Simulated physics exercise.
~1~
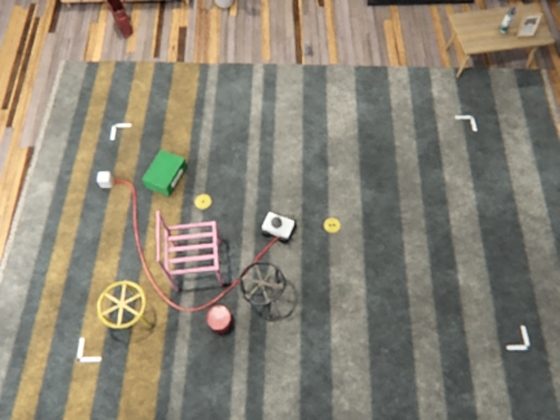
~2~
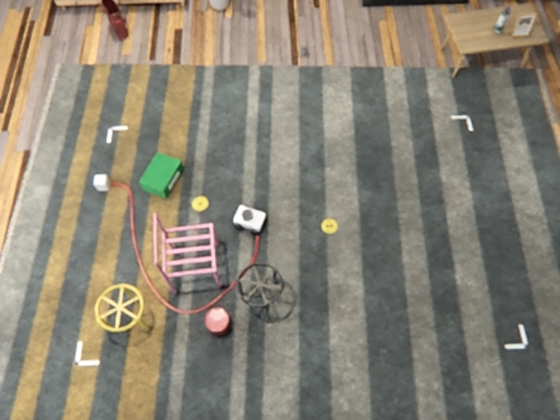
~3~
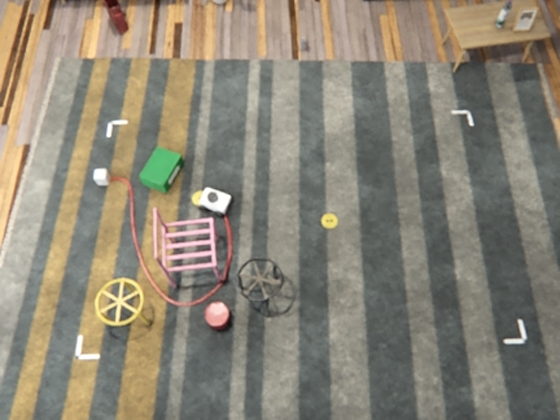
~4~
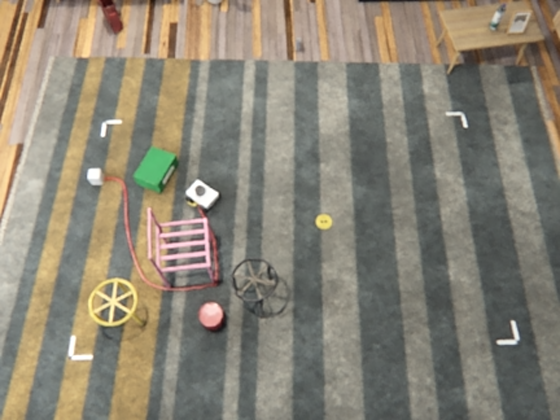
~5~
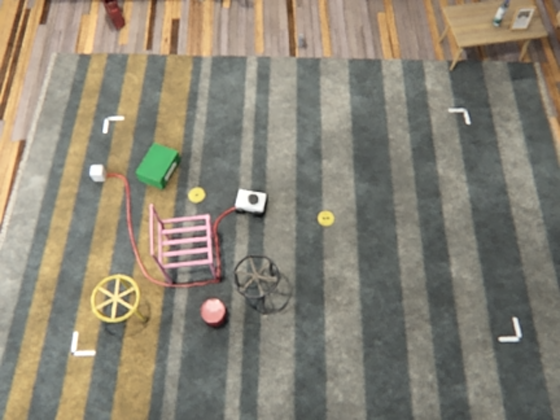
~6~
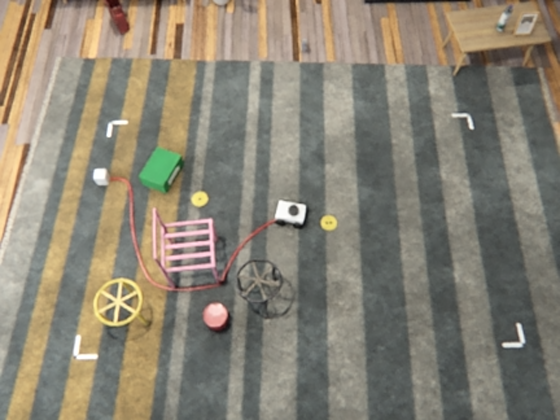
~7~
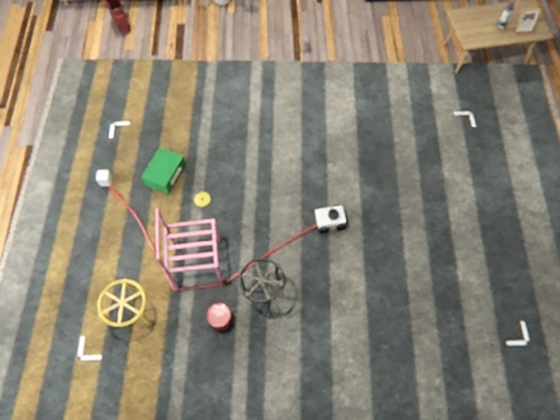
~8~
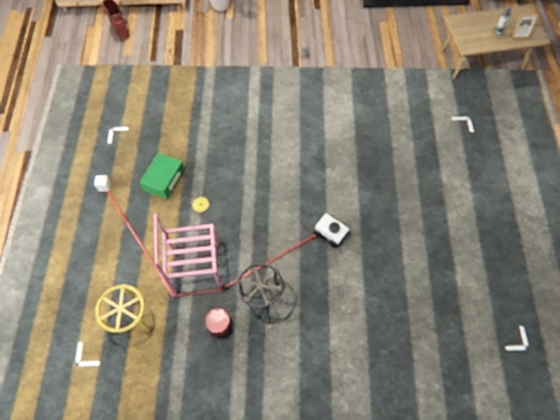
In the video, a small white cart tethered by a red lead moves left to a yellow mark near a green box, then drives right to a second yellow mark and stops, the lead pulled taut around the pink chair, which stays virtually in place.
